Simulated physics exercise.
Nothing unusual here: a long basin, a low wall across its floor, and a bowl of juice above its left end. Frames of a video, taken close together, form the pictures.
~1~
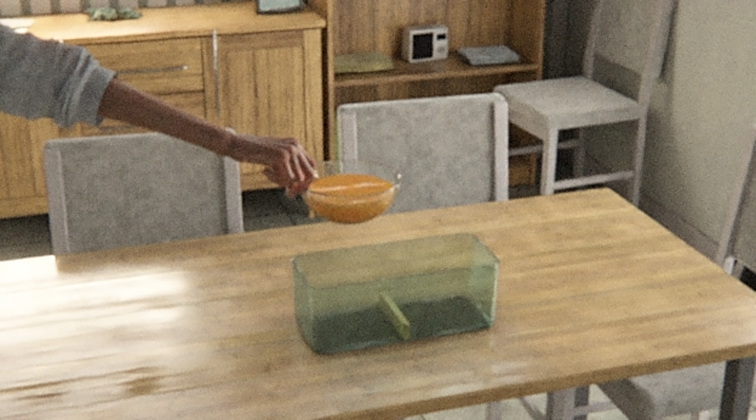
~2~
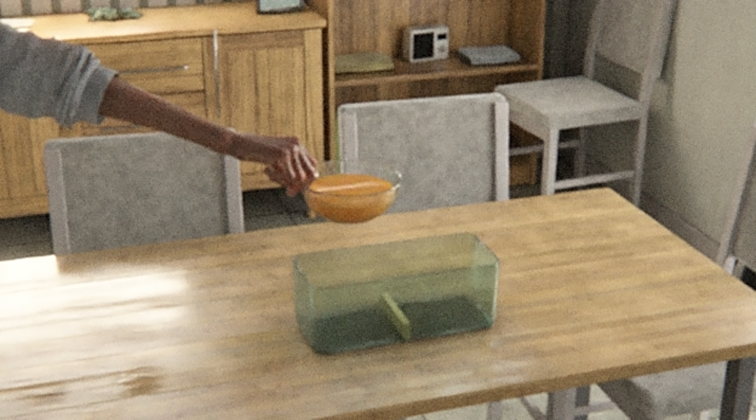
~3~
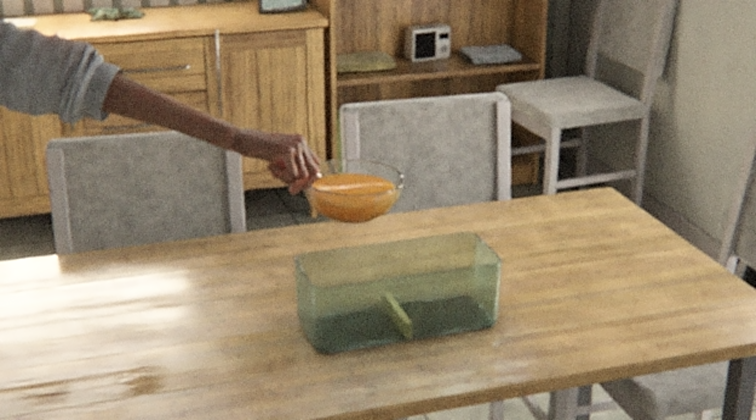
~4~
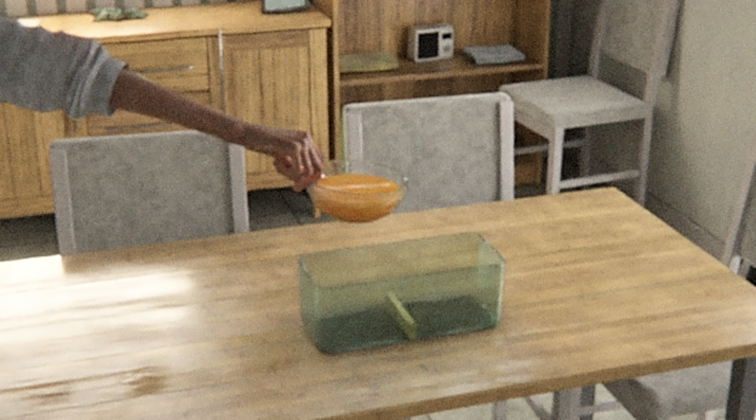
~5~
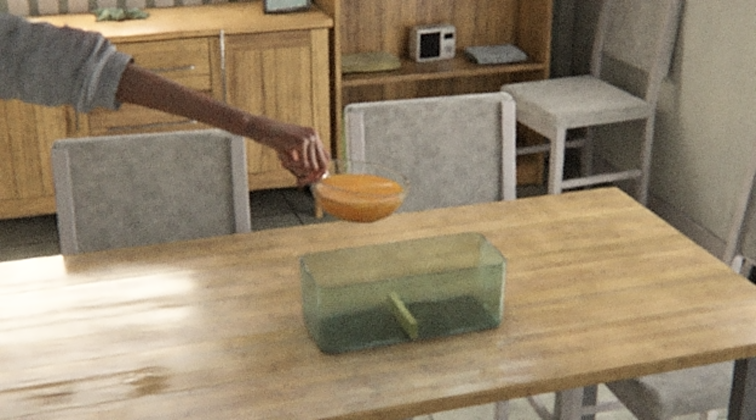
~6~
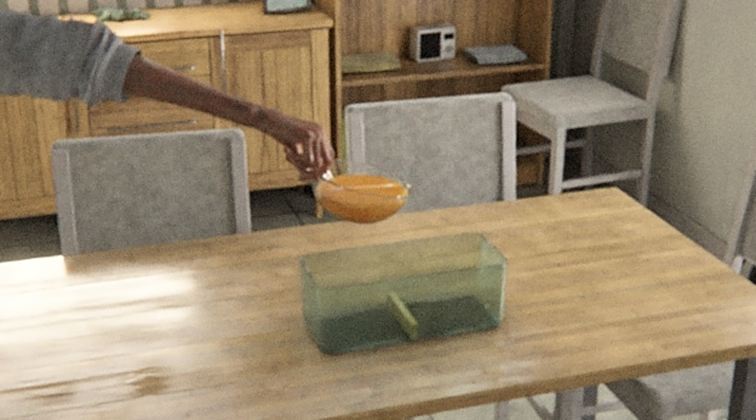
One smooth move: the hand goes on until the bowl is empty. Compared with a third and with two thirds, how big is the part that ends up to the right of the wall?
The share right of the wall ends up beyond two thirds.
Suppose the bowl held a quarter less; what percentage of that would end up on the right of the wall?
Some 85 parts in a hundred, give or take.
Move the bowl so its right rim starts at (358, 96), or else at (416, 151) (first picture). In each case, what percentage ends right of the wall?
The first start gives some 60 %, the second some 85 %.
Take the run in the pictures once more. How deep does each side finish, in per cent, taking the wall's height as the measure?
Near 20 in a hundred to the left, 80 to the right.
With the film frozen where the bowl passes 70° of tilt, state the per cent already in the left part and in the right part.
Left part: Around 0 %. Right part: Around 35 %.
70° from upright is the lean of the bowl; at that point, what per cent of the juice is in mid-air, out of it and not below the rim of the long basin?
I'd say some 35 per cent of it.
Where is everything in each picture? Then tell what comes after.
It leans 0°; its right rim is at (398, 173); the juice meets the walls at (303, 194) and (392, 184); the long basin's rim runs from (301, 273) to (486, 248); the wall's top is at (394, 308), in the first frame.
It leans 1°; its right rim is at (399, 174); the juice meets the walls at (304, 193) and (393, 184), in the second frame.
It leans 2°; its right rim is at (401, 175); the juice meets the walls at (306, 192) and (395, 184), in the third frame.
It leans 6°; its right rim is at (405, 177); the juice meets the walls at (310, 192) and (398, 185), in the fourth frame.
It leans 10°; its right rim is at (407, 181); the juice meets the walls at (313, 191) and (401, 185), in the fifth frame.
It leans 15°; its right rim is at (408, 186); the juice meets the walls at (316, 192) and (404, 185), in the sixth frame.
A moment on, the bowl is tipped part way and 31 per cent is still to pour, 0 is left of the wall and 33 right of it.
Next, the bowl is tipped right over and 0 per cent is still to pour, 16 is left of the wall and 82 right of it.
Then the bowl is tipped right over and 0 per cent is still to pour, 16 is left of the wall and 83 right of it.
Later the bowl is tipped right over and 0 per cent is still to pour, 19 is left of the wall and 80 right of it.
At rest 20 per cent lies left of the wall, 80 right of it and 1 outside.
